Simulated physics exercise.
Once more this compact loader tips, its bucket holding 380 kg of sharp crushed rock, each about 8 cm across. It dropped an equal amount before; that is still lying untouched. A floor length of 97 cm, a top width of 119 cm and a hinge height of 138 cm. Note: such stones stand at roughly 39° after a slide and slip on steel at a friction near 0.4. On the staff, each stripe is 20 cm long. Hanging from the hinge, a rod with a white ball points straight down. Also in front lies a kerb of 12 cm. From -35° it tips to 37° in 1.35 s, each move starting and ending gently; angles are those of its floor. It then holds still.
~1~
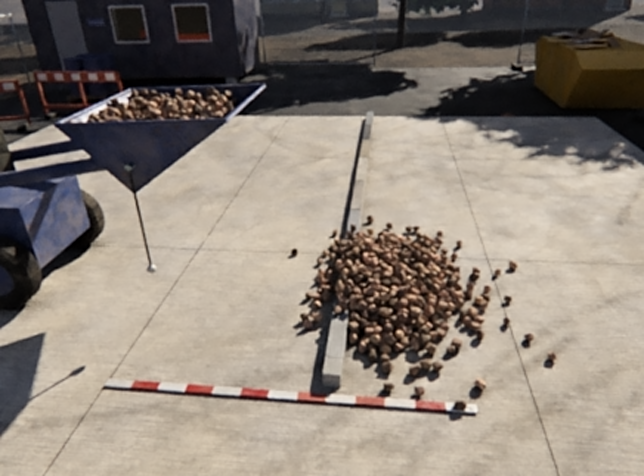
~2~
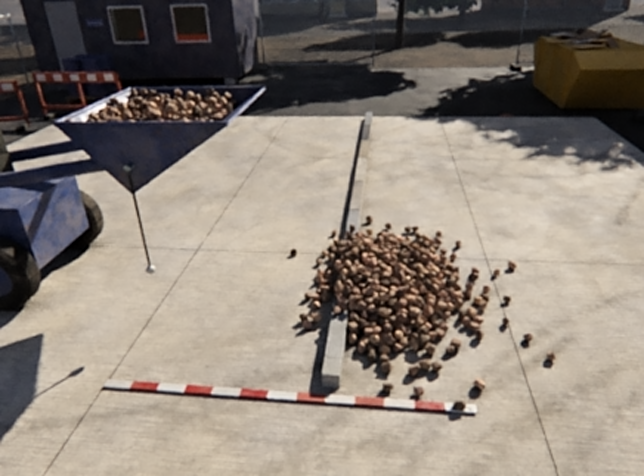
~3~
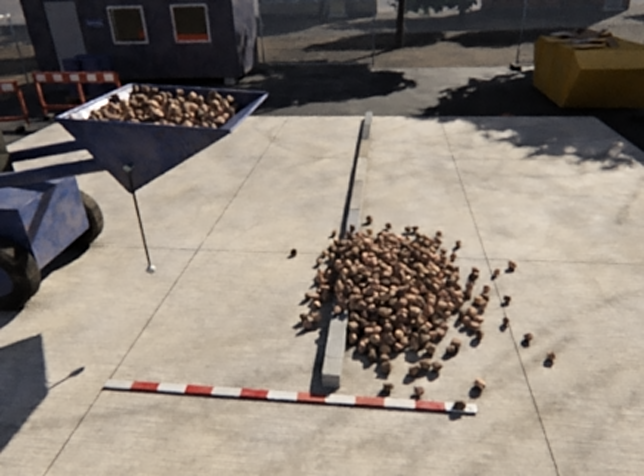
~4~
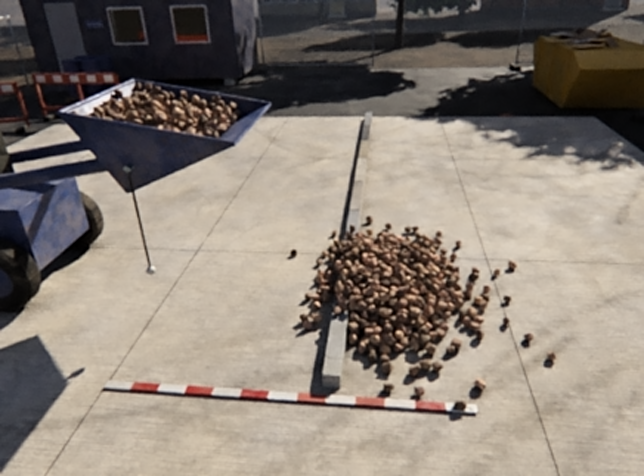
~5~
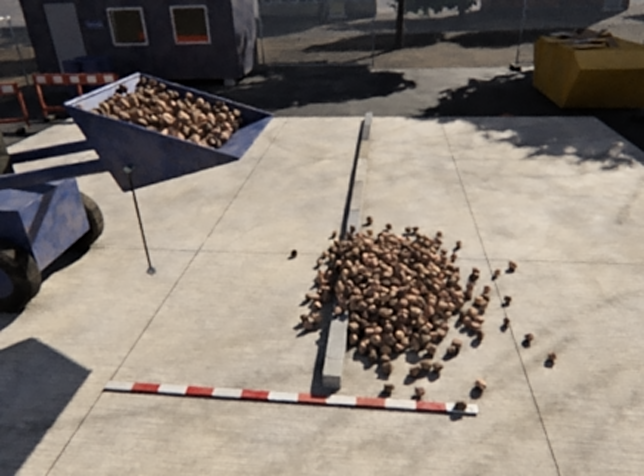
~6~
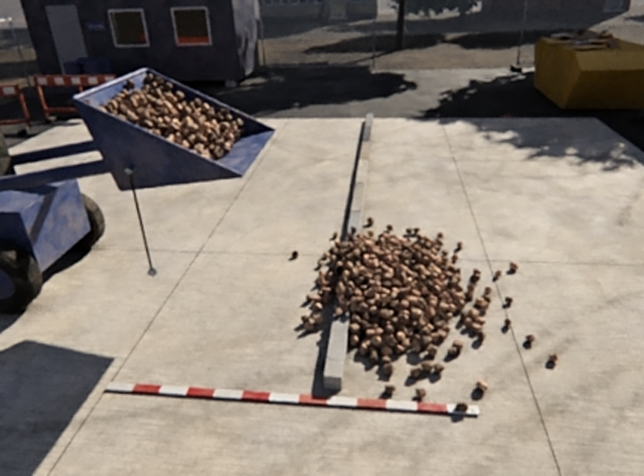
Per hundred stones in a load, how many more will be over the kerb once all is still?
0.
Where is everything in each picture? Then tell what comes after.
Lip at (227, 121), floor tilted -35°, highest stones at (178, 98). The earlier load is highest near (363, 255), 26 cm above ground level, 11 % on this side of the kerb, 89 % over the kerb, in the first frame.
Lip at (227, 124), floor tilted -34°, highest stones at (161, 97), in the second frame.
Lip at (231, 132), floor tilted -30°, highest stones at (141, 96), in the third frame.
The bucket is at -23°, its lip at (235, 144); the top of the load is at (138, 94), in the fourth frame.
The bucket is at -16°, its lip at (239, 159); the top of the load is at (140, 89), in the fifth frame.
Lip at (242, 177), floor tilted -7°, highest stones at (145, 87), in the sixth frame.
Then, 0.4 s after the last picture the floor is at 26°; in per cent of one load, 100 in the bucket, 11 on this side of the kerb, 89 over the kerb; the foremost stones are at (510, 303).
Then, 0.9 s after the last picture the floor is at 37°; in per cent of one load, 74 in the bucket, 37 on this side of the kerb, 89 over the kerb; the foremost stones are at (510, 303).
Then, 1.2 s after the last picture the floor is at 37°; in per cent of one load, 26 in the bucket, 86 on this side of the kerb, 89 over the kerb; the foremost stones are at (510, 303).
Then, 3.9 s after the last picture the floor is at 37°; in per cent of one load, 0 in the bucket, 111 on this side of the kerb, 89 over the kerb; the foremost stones are at (510, 303). Net gain over the kerb, 0.
